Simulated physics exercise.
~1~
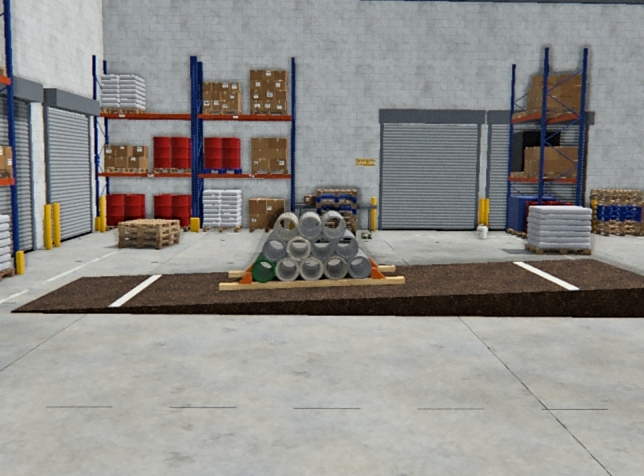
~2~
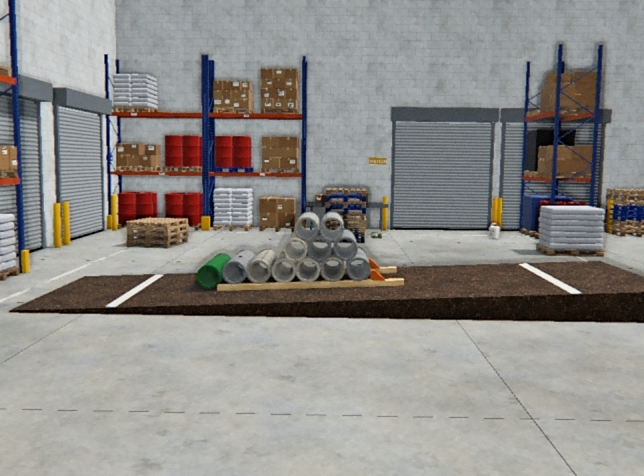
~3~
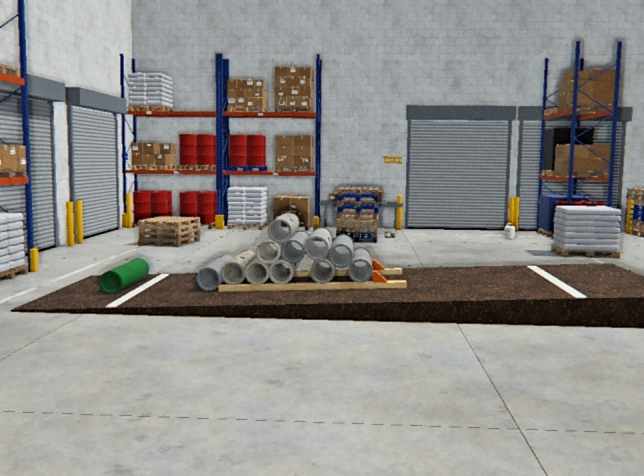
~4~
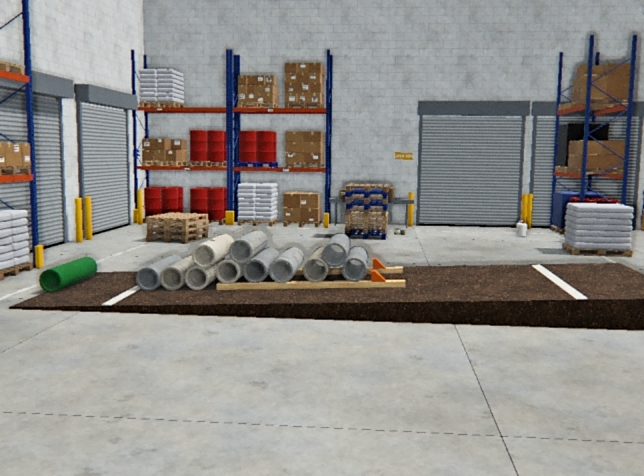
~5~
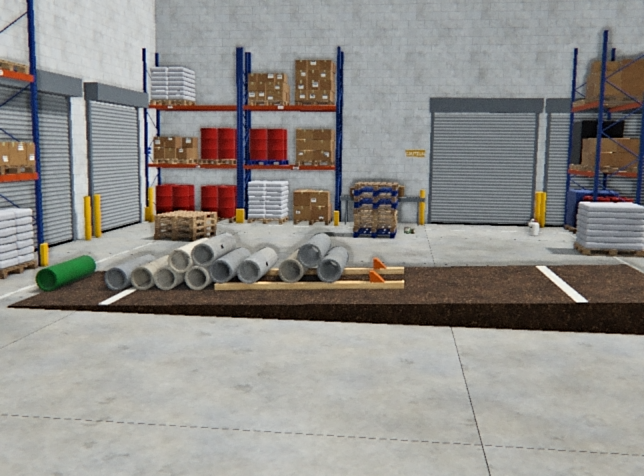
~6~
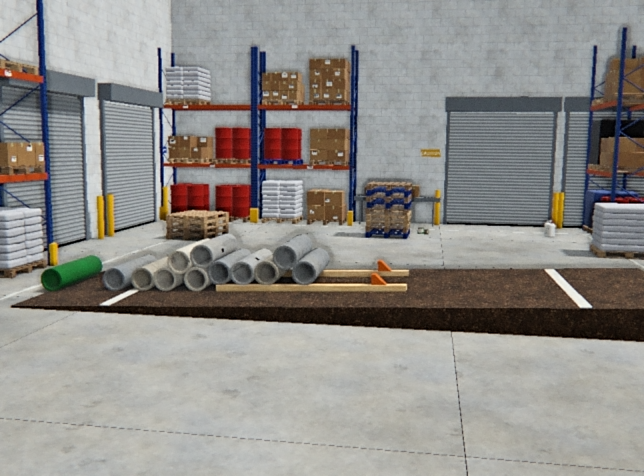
A stack of concrete pipes collapses leftward, and the green one rolls past the left line.
